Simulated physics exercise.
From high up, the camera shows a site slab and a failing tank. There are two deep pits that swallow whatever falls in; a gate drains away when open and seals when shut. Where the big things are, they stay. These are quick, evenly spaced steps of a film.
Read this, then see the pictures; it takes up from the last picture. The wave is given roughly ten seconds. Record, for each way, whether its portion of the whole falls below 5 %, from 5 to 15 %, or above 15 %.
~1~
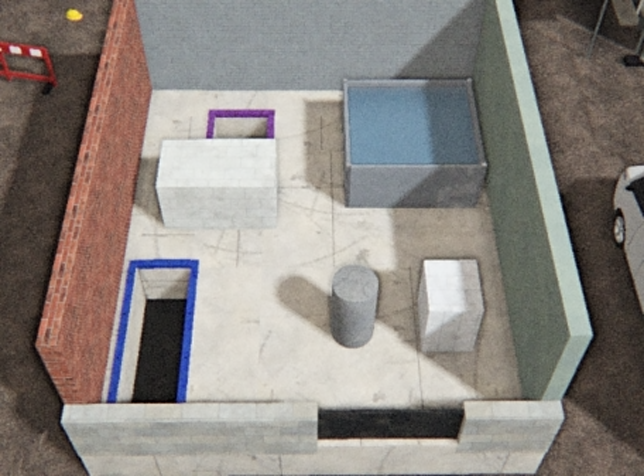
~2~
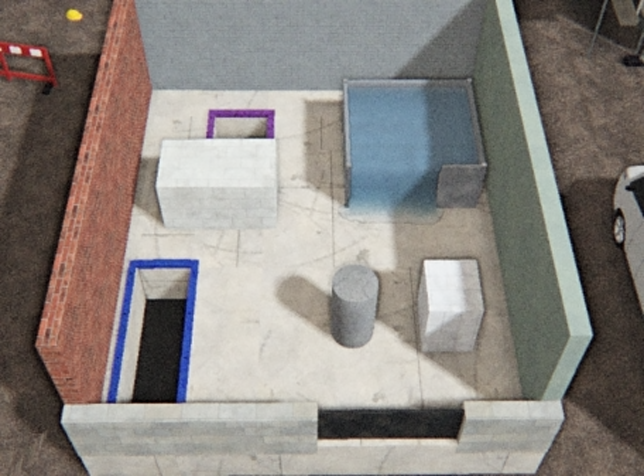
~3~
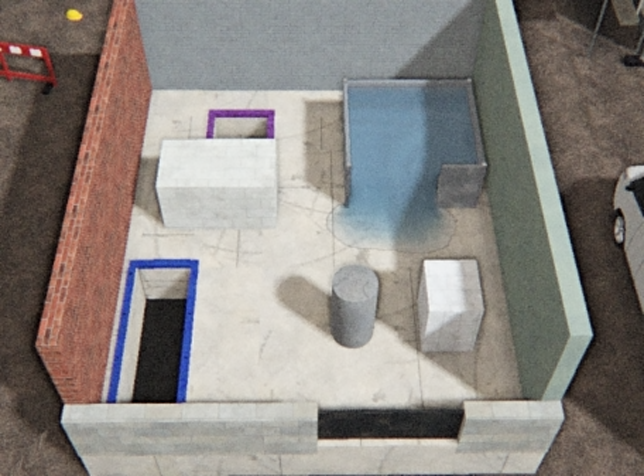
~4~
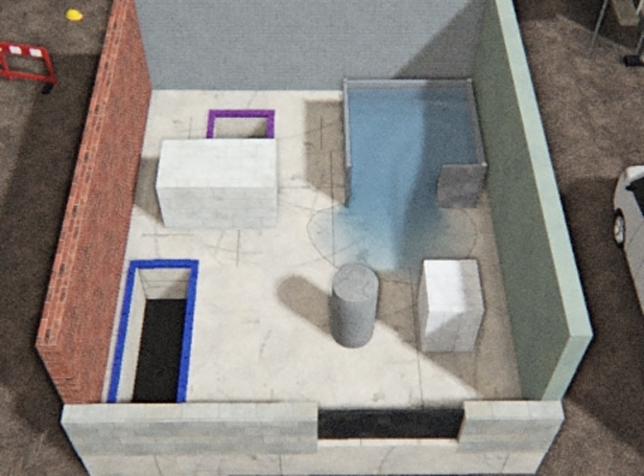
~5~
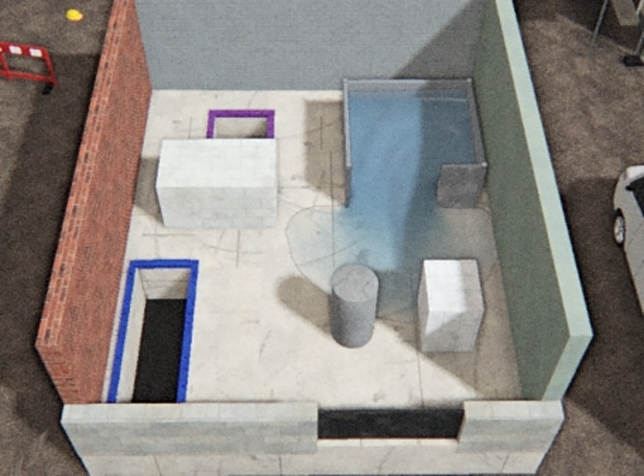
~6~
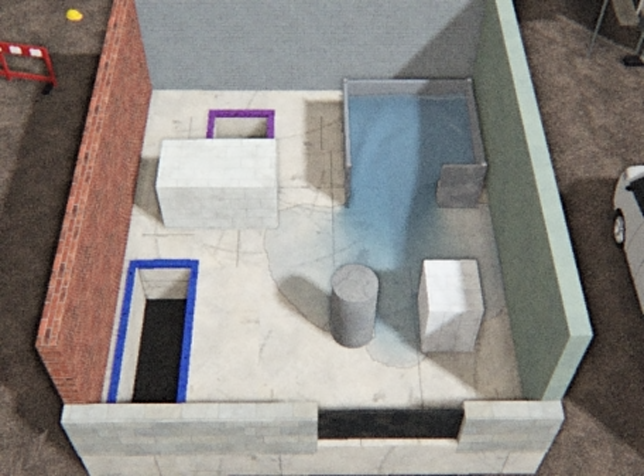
One by one: Gate: Short of a twentieth, blue pit: Upwards of fifteen per cent, purple pit: Short of a twentieth.
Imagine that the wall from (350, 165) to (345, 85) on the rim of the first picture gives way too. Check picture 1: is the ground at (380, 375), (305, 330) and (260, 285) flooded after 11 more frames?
The first would be still unwetted, the second drenched and the third drenched.
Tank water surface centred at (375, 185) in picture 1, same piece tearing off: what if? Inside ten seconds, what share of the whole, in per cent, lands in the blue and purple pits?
Shares - blue: 40 in a hundred; purple: 0 in a hundred.
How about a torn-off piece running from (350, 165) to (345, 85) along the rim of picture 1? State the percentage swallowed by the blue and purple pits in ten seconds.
Blue takes 8 in a hundred, purple takes 40 in a hundred.
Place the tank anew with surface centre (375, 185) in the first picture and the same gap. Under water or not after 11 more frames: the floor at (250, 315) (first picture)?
Result: Inundated.
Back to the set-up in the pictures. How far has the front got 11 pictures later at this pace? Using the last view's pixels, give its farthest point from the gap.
My pick would be pixel (98, 429).
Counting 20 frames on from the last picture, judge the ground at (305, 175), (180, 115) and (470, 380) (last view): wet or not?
Listed points: Unwetted / unwetted / inundated.
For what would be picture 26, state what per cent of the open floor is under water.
Close to 60 %.
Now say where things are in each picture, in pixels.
The water tank at (411, 125) is whole and still, in the first picture.
Water pours out at (393, 194) and has run to (341, 208), in the second picture.
The front is at (338, 232), out from the gap at (393, 194), in the third picture.
Water pours out at (393, 196) and has run to (417, 280), in the fourth picture.
The front is at (416, 315), out from the gap at (393, 196), in the fifth picture.
The front is at (403, 363), out from the gap at (393, 195), in the sixth picture.
A moment on, water covers 45 % of the floor; the gate 0 %, the blue pit 0 %, the purple pit 0 %.
Next, water covers 55 % of the floor; the gate 0 %, the blue pit 3 %, the purple pit 0 %.
Then, water covers 60 % of the floor; the gate 0 %, the blue pit 14 %, the purple pit 0 %.
Later, water covers 75 % of the floor; the gate 0 %, the blue pit 29 %, the purple pit 0 %.
In the end, water covers 95 % of the floor; the gate 0 %, the blue pit 38 %, the purple pit 0 %.
